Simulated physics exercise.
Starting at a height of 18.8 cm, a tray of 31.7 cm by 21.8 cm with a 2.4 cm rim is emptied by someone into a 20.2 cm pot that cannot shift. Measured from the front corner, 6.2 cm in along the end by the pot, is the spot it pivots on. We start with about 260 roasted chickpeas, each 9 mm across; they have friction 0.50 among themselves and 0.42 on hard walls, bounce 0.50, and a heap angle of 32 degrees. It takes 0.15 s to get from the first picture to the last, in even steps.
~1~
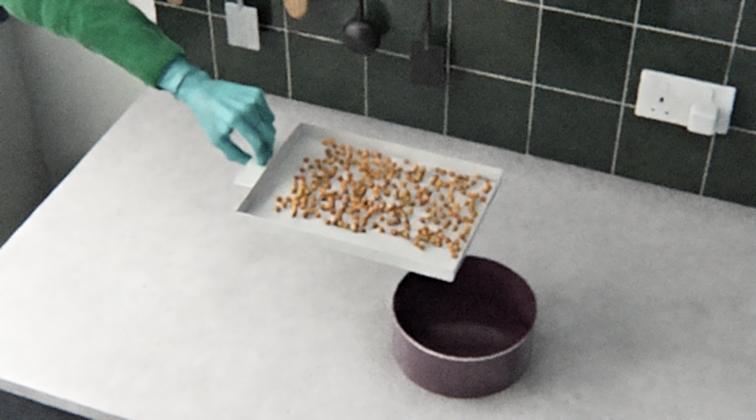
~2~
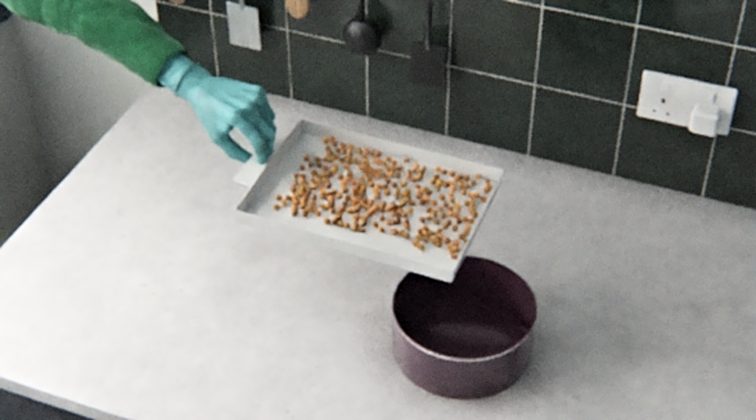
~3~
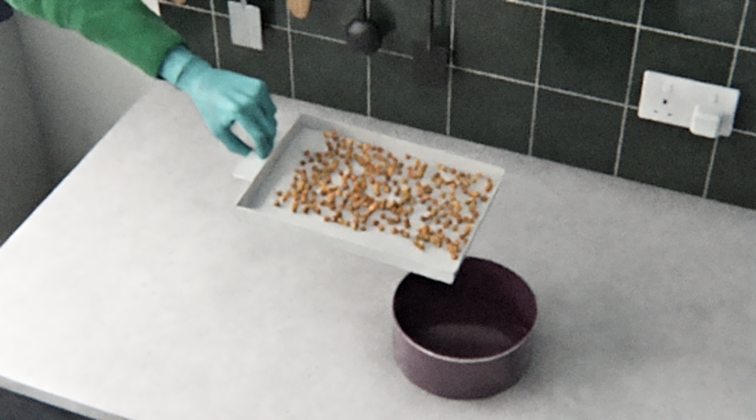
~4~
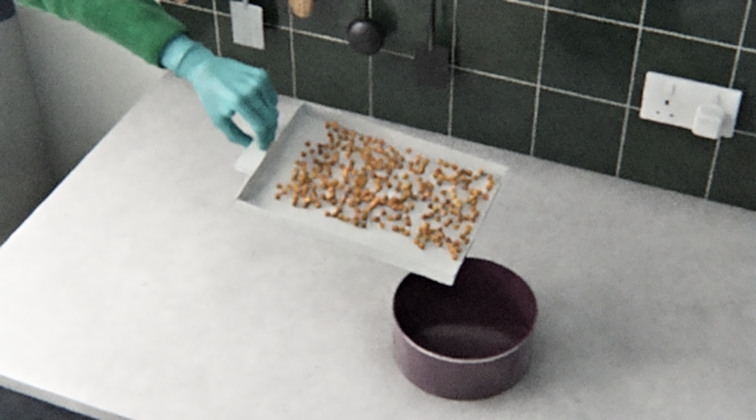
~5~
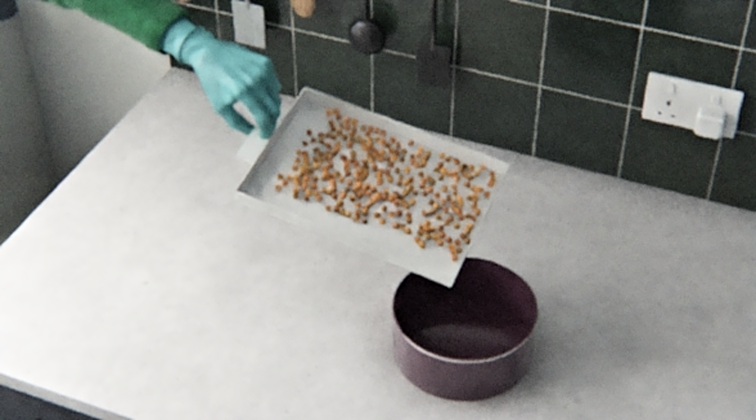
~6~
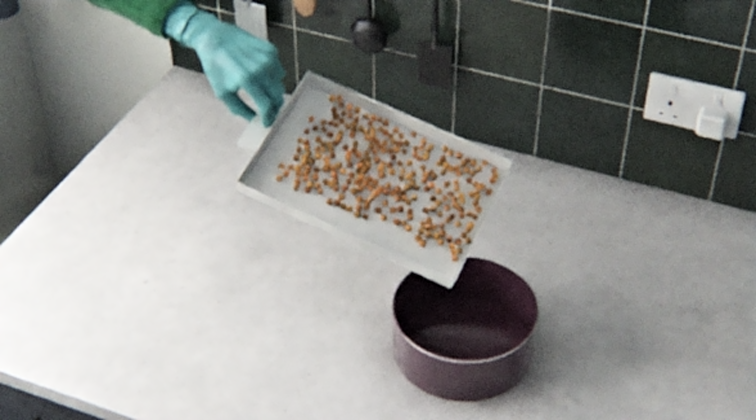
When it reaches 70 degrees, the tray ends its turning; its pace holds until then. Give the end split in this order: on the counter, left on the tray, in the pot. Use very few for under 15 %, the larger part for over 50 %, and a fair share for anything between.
Counter: A fair share, left on the tray: A fair share, pot: A fair share.
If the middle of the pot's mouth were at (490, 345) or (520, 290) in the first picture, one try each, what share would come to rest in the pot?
Estimates: 65 % and 5 %, in that order.
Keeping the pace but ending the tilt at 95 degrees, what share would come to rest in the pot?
It would be near 60 per cent.
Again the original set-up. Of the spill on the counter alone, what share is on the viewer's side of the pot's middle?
Roughly 100 per cent.
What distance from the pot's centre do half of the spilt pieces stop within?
22 cm.
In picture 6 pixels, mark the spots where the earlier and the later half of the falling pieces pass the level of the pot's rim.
Earlier half at about (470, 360), later half at about (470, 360) in pixels.
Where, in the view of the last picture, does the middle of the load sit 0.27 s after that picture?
(428, 198) or thereabouts.
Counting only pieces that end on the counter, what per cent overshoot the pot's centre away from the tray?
About 100 per cent.
Then, 0.16 s after the last picture, tilt 45 degrees; the tray holds 100 %, the pot 0 %.
Then, 0.27 s after the last picture, tilt 64 degrees; the tray holds 100 %, the pot 0 %.
Then, 0.51 s after the last picture, tilt 70 degrees; the tray holds 40 %, the pot 20 %.
In the end, counter 35 %, tray 35 %, pot 30 %.
